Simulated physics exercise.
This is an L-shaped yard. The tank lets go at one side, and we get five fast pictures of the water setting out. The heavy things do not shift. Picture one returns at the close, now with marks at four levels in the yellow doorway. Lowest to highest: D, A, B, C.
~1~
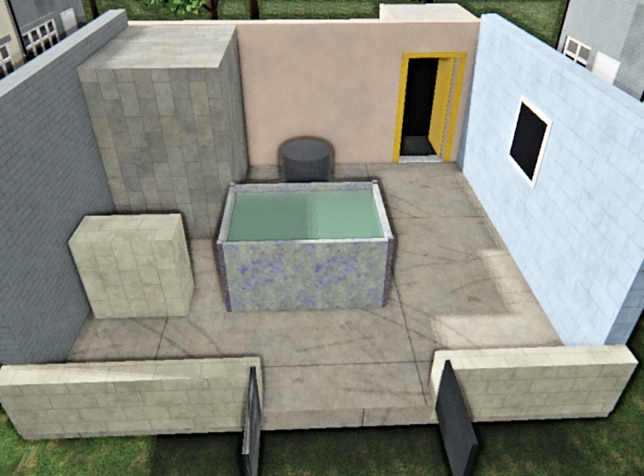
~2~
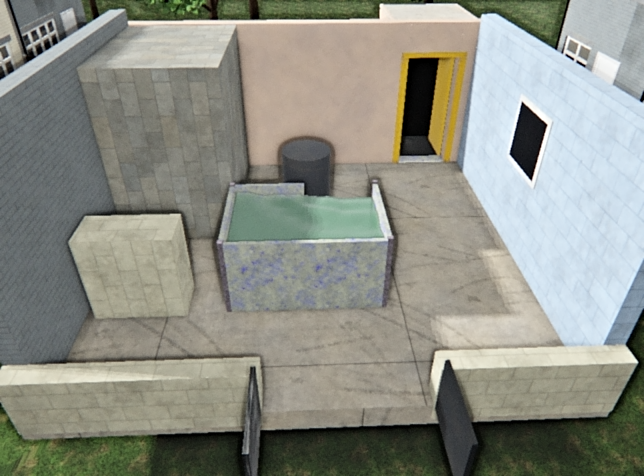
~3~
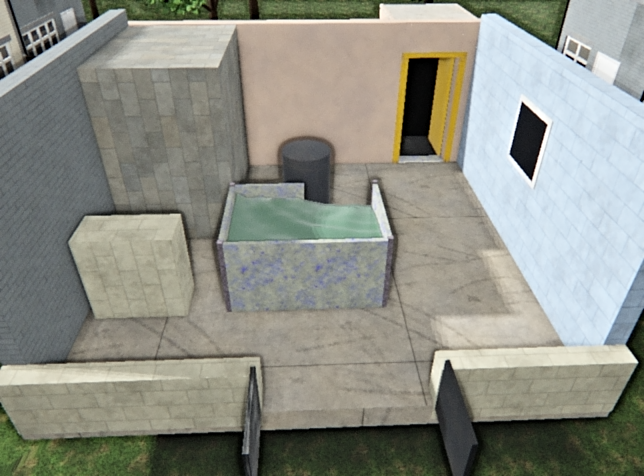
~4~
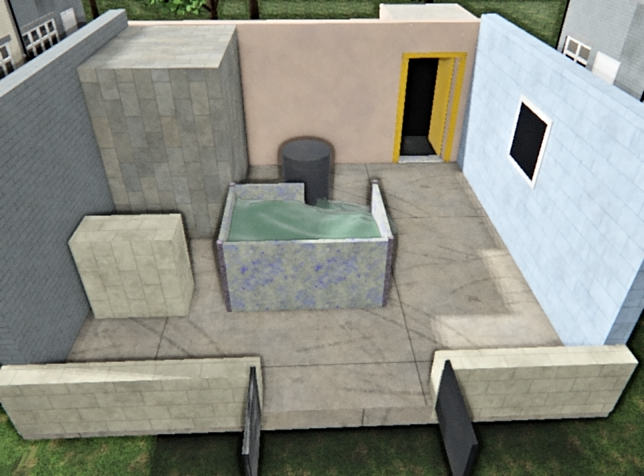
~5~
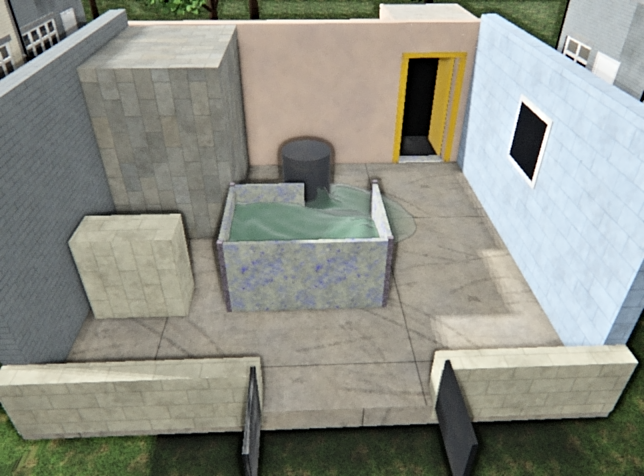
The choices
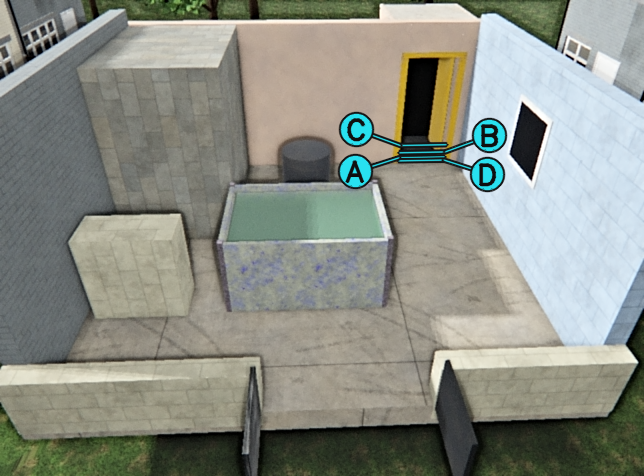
Water in a stone tank sinks and sloshes, then spreads onto the paving at its right.
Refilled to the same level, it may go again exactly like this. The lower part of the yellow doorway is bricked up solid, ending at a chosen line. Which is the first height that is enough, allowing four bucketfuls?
C will do.
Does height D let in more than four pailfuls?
Yes, that goes wrong.
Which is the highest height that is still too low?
That is height B.
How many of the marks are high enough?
One of the four.
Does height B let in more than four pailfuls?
Yes, that goes wrong.
On the marked copy, A at (421, 157); B at (422, 152); C at (423, 145); D at (421, 160); from the bottom up D, A, B, C.
Choosing A, dozens of bucketfuls pour in.
Choosing B, about 11 bucketfuls get in.
Choosing C, a bucket or two gets in.
Choosing D, dozens of bucketfuls pour in.
